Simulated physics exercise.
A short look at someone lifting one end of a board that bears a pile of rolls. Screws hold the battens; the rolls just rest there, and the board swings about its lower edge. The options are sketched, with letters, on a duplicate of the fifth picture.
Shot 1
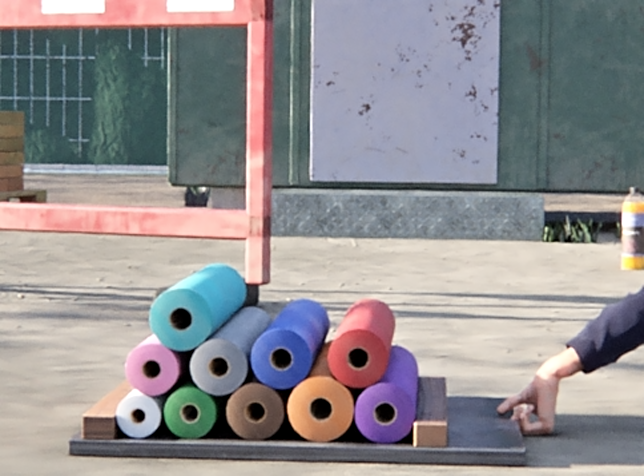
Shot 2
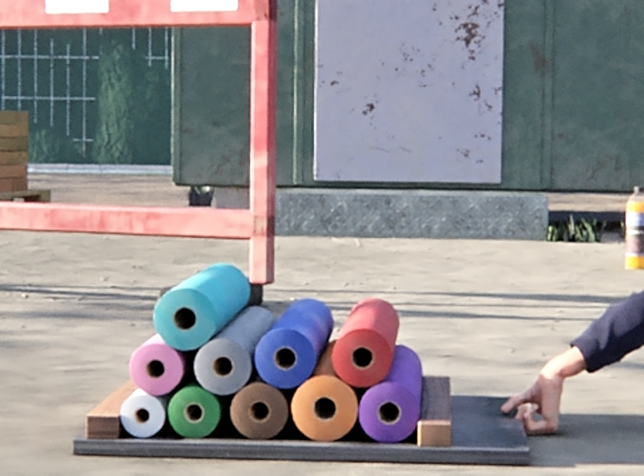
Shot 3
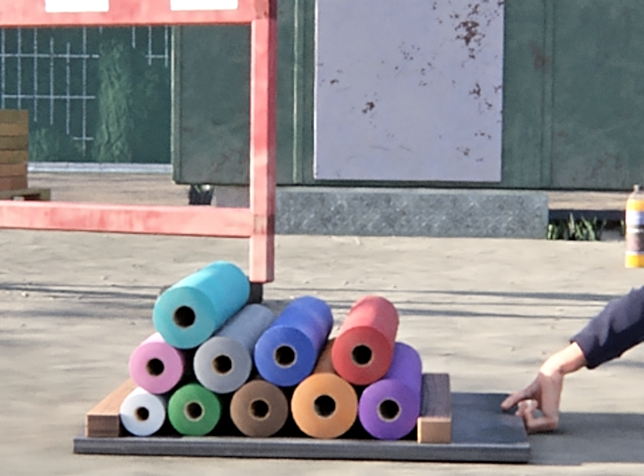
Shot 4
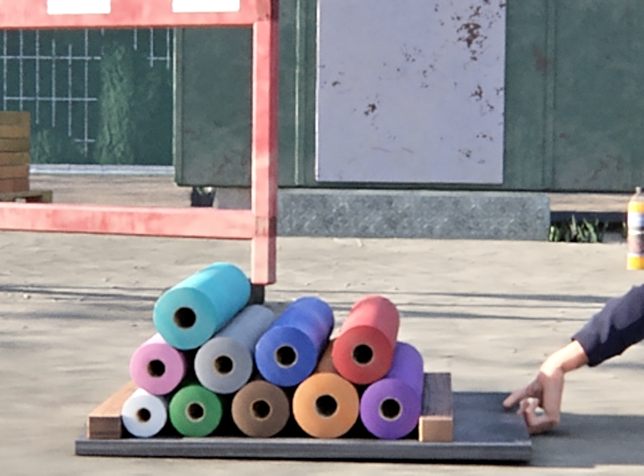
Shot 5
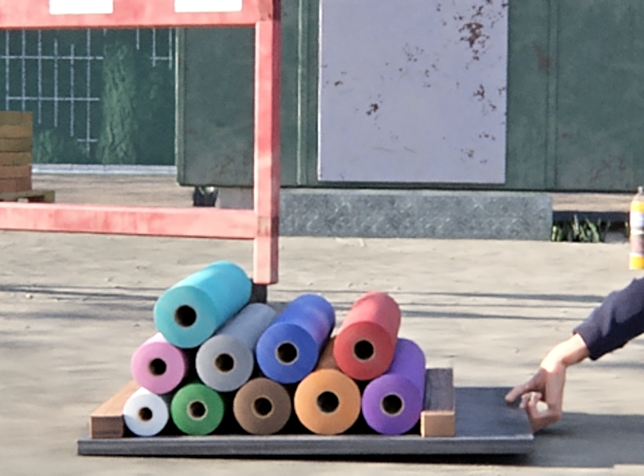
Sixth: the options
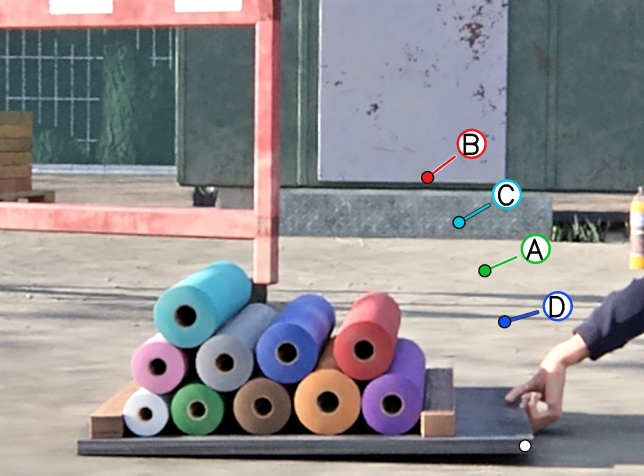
At the start, nine coloured rolls lie stacked between two wooden battens on a dark board on the ground, while a hand at the right touches the board's end. The hand then raises that end very slightly, and the rolls keep their places in the stack.
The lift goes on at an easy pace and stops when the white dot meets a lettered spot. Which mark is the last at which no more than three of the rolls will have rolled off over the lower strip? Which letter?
Lift it to D and no more.
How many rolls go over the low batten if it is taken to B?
At B the number is five.
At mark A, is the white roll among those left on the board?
Yes.
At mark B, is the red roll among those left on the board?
No.
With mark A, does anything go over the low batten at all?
Yes.
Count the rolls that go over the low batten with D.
It comes to three.
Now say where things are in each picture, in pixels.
In the first frame, blue roll (282, 359); grey roll (219, 367); pink roll (152, 369).
In the second frame, pink roll (156, 368); turquoise roll (186, 319).
In the third frame, board (312, 410); purple roll (389, 410); green roll (194, 410).
In the fourth frame, board (314, 410); green roll (196, 411).
In the fifth frame, board (316, 407); white roll (146, 414); green roll (198, 410).
On the copy, A at (485, 271); B at (428, 178); C at (459, 222); D at (505, 321); the white dot at (525, 446).
On D. First, board at 13°.
Then, board at 18°.
Finally, board at 18°, three over the low batten (grey, pink, turquoise).
By contrast, A four over the low batten (blue, grey, pink, turquoise); B five over the low batten; C four over the low batten (blue, grey, pink, turquoise).
